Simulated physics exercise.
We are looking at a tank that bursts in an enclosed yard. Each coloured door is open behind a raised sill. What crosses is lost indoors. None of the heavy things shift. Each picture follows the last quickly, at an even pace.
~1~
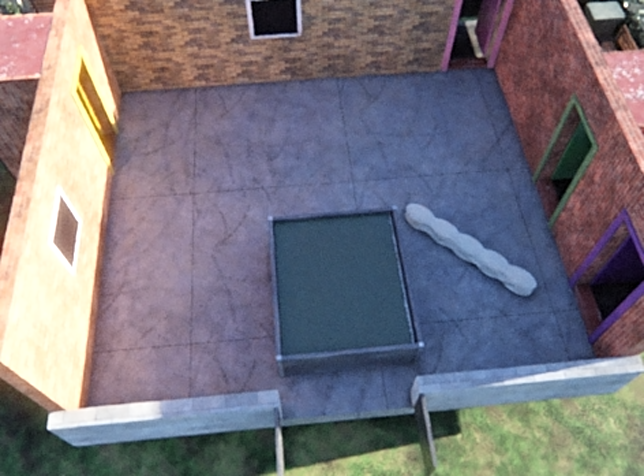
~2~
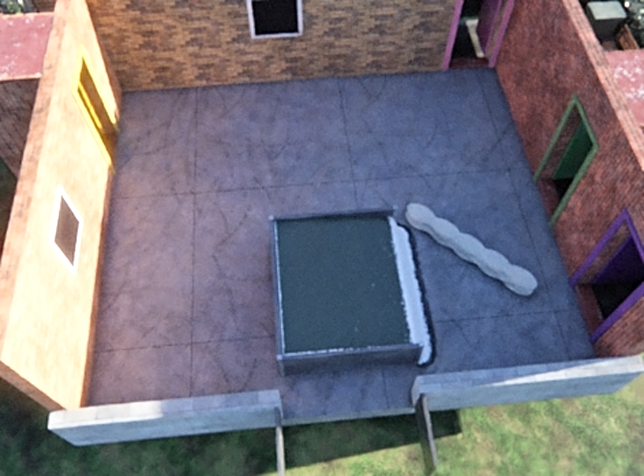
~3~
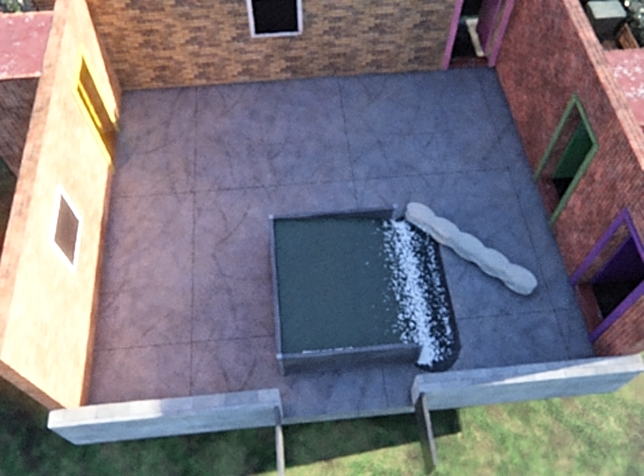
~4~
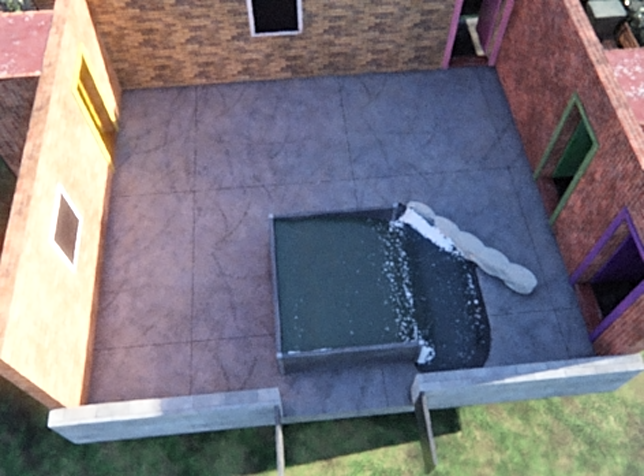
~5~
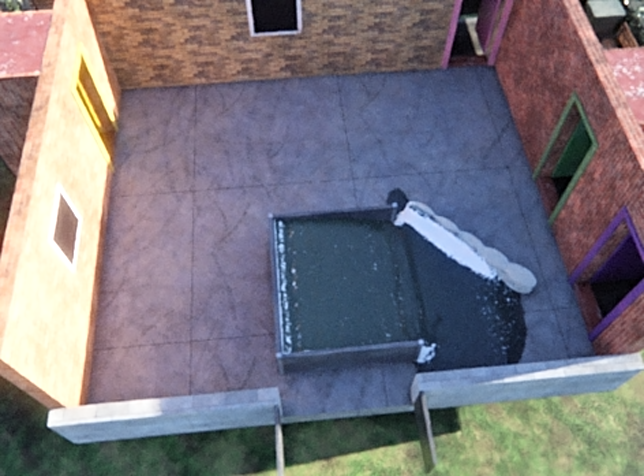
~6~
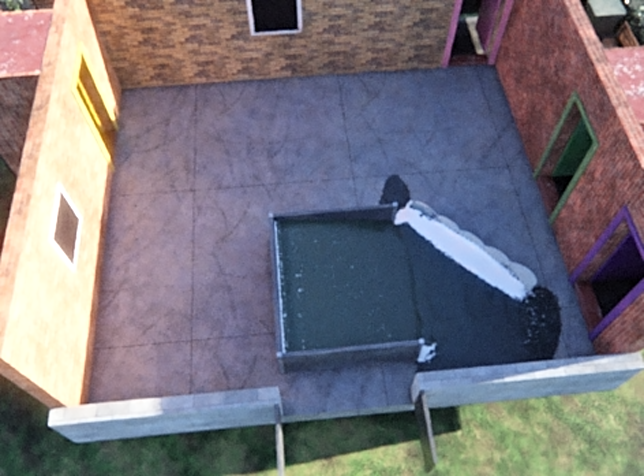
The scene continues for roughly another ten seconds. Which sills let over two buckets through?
One by one: The pink door exceeds the allowance there. The yellow door keeps inside the allowance there. The green door keeps inside the allowance there. The purple door exceeds the allowance there.
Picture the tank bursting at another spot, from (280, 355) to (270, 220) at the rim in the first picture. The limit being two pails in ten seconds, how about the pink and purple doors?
The pink door exceeds the limit and the purple door remains below.
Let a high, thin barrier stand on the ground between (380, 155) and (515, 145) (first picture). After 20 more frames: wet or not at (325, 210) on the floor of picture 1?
Answer: That point is waterlogged.
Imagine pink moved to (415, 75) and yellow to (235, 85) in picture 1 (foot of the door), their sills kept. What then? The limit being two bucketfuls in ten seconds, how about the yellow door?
Note - yellow door ends up lower.
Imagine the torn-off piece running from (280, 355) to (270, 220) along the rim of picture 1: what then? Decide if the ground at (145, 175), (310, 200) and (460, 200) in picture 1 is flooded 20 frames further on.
Submerged, untouched, untouched.
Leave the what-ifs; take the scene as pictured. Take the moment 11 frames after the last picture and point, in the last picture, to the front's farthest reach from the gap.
My estimate: Roughly (325, 128).
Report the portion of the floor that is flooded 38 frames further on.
I'd estimate some 60 per cent.
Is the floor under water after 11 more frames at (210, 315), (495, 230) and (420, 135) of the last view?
In that order the points end up high and dry, soaked and high and dry.
A moment on, water covers 20 % of the floor; the pink door not reached, the yellow door not reached, the green door not reached, the purple door over two buckets in.
Next, water covers 25 % of the floor; the pink door not reached, the yellow door not reached, the green door not reached, the purple door far over two buckets in.
Then, water covers 40 % of the floor; the pink door not reached, the yellow door not reached, the green door wet at the sill, nothing in, the purple door far over two buckets in.
Later, water covers 60 % of the floor; the pink door over two buckets in, the yellow door not reached, the green door wet at the sill, nothing in, the purple door far over two buckets in.
In the end, water covers 80 % of the floor; the pink door far over two buckets in, the yellow door wet at the sill, nothing in, the green door wet at the sill, nothing in, the purple door far over two buckets in.
